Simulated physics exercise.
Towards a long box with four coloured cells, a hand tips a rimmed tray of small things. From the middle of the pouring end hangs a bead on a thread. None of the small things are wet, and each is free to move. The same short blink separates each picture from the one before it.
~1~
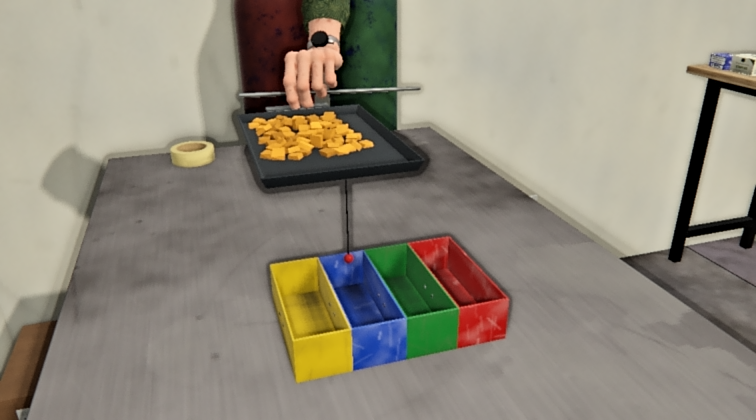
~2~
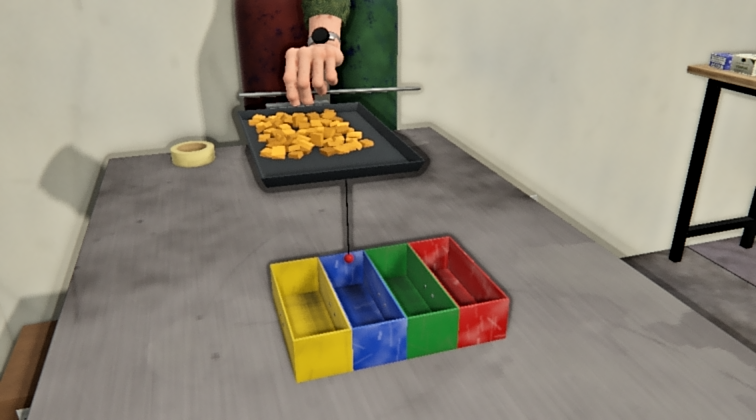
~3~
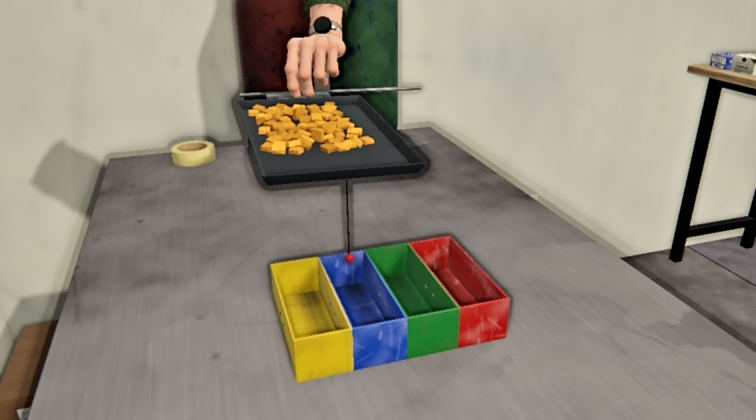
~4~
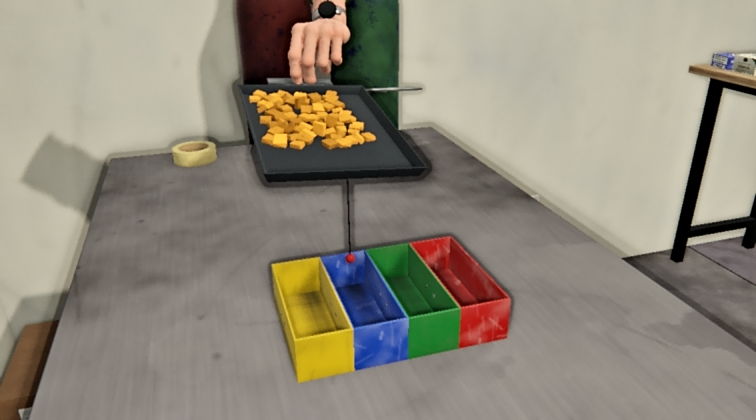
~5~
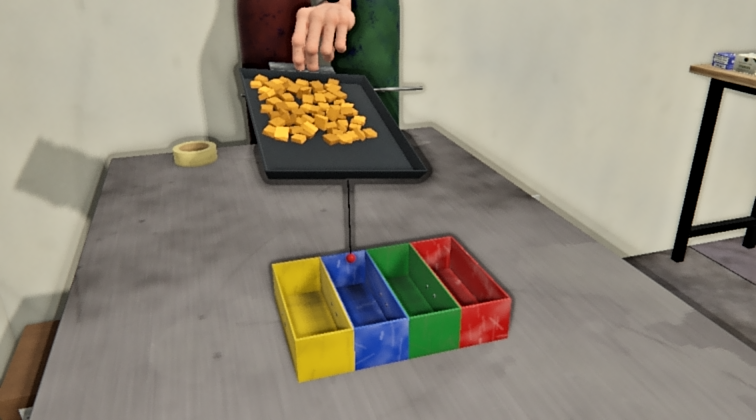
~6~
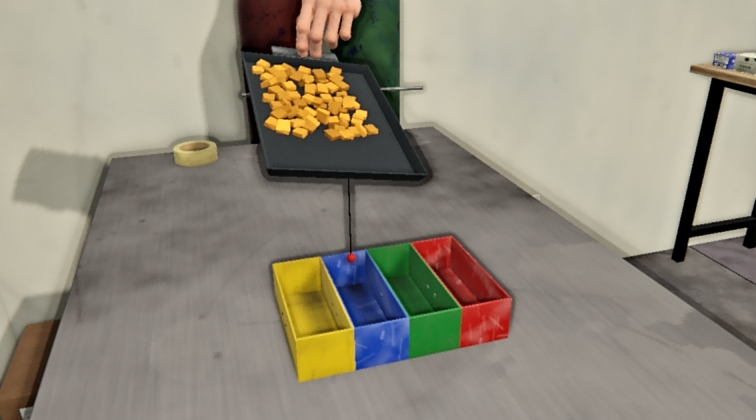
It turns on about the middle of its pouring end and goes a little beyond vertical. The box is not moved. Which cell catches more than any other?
The green cell catches the most.
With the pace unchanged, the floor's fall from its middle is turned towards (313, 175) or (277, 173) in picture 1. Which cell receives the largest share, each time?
Yellow, then yellow.
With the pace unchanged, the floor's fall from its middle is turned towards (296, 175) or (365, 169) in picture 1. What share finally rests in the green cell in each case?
Case one near 0 %; case two near 50 %.
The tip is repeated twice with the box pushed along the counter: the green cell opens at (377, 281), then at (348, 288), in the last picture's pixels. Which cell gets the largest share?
The red one; the red one.
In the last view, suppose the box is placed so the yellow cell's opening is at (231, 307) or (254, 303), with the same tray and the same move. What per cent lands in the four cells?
Roughly 30% on the first try and 60% on the second.
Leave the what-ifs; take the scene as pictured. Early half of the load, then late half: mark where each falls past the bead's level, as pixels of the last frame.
First near (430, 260), later near (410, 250).
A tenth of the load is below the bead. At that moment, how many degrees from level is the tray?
Around 70 degrees of turn.
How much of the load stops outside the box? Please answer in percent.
Some 0 per cent.
Just after the last frame, tray tipped steeply; the larger part on the tray; just a few in the red cell; just a few in the green cell; roughly a quarter falling or outside the box.
A moment on, tray tipped past a quarter turn; roughly two thirds in the green cell; roughly a third in the red cell; about a tenth in the blue cell.
Further on, tray tipped past a quarter turn; roughly two thirds in the green cell; roughly a third in the red cell; about a tenth in the blue cell.
When it is over, tray tipped past a quarter turn; roughly two thirds in the green cell; roughly a third in the red cell; about a tenth in the blue cell; not one in the yellow cell.
